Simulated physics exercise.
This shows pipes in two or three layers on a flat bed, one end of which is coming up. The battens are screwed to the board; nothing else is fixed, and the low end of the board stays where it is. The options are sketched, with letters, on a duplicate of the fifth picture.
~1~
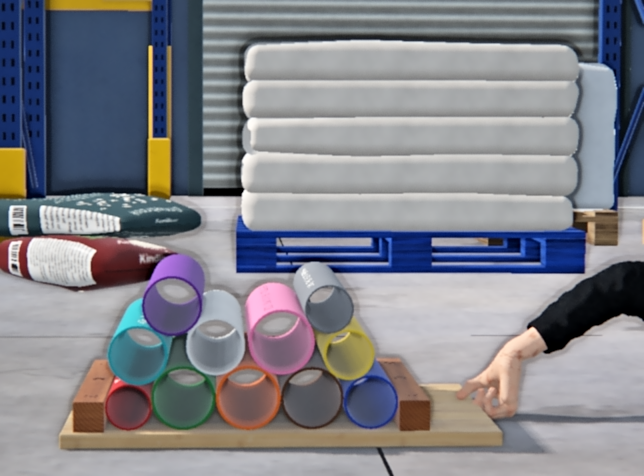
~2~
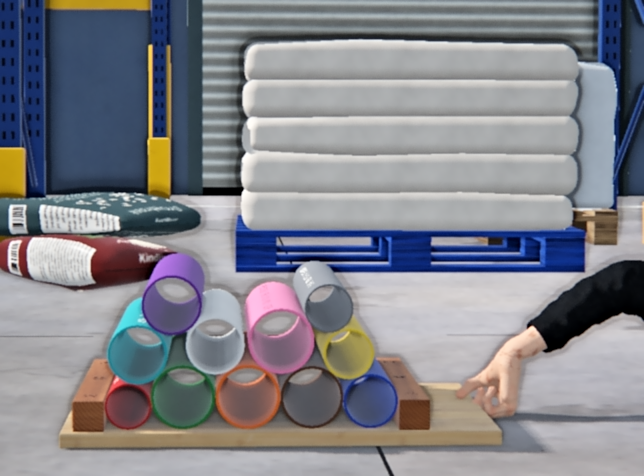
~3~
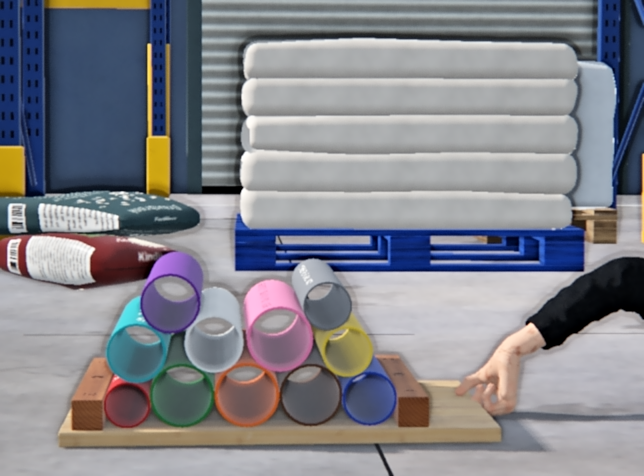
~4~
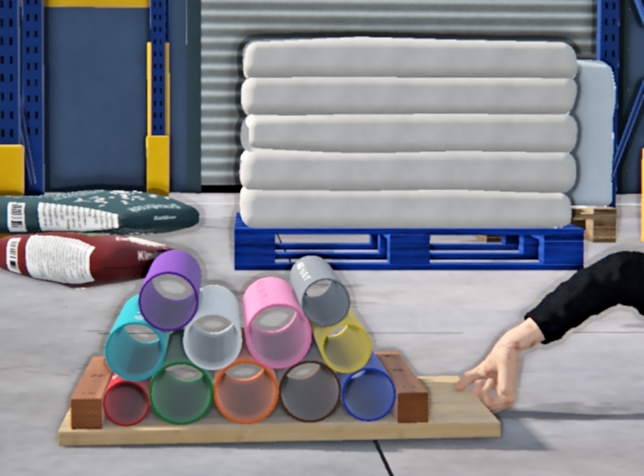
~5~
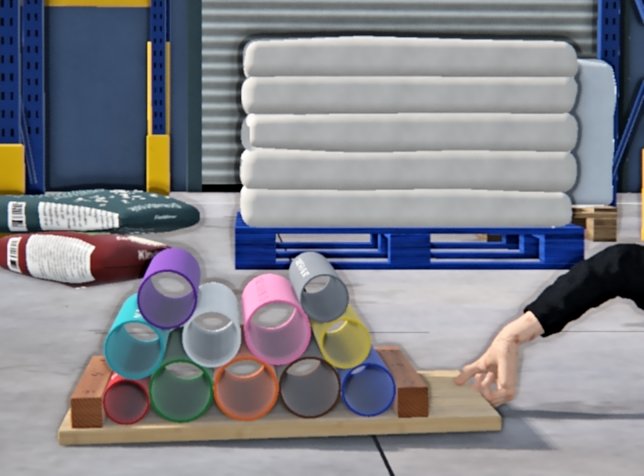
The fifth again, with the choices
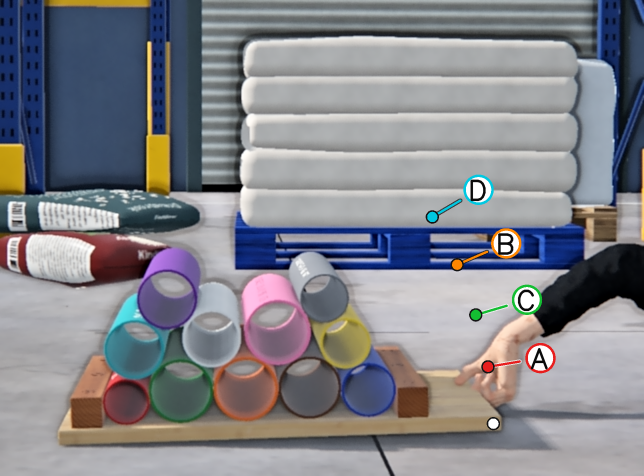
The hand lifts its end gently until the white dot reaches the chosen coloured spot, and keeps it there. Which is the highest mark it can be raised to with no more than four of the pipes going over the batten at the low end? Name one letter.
Mark B is as high as it can go.
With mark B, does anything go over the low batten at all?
Yes.
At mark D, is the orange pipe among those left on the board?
The orange pipe: Yes.
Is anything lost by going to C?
Yes, at C.
On the marked copy, A at (488, 367); B at (457, 264); C at (476, 315); D at (432, 217); the white dot at (493, 424).
With B. Early on, board at 15°.
Further on, board at 23°.
At the end, board at 23°, two over the low batten (turquoise, purple).
As for the rest, A two over the low batten (turquoise, purple); C two over the low batten (turquoise, purple); D five over the low batten.
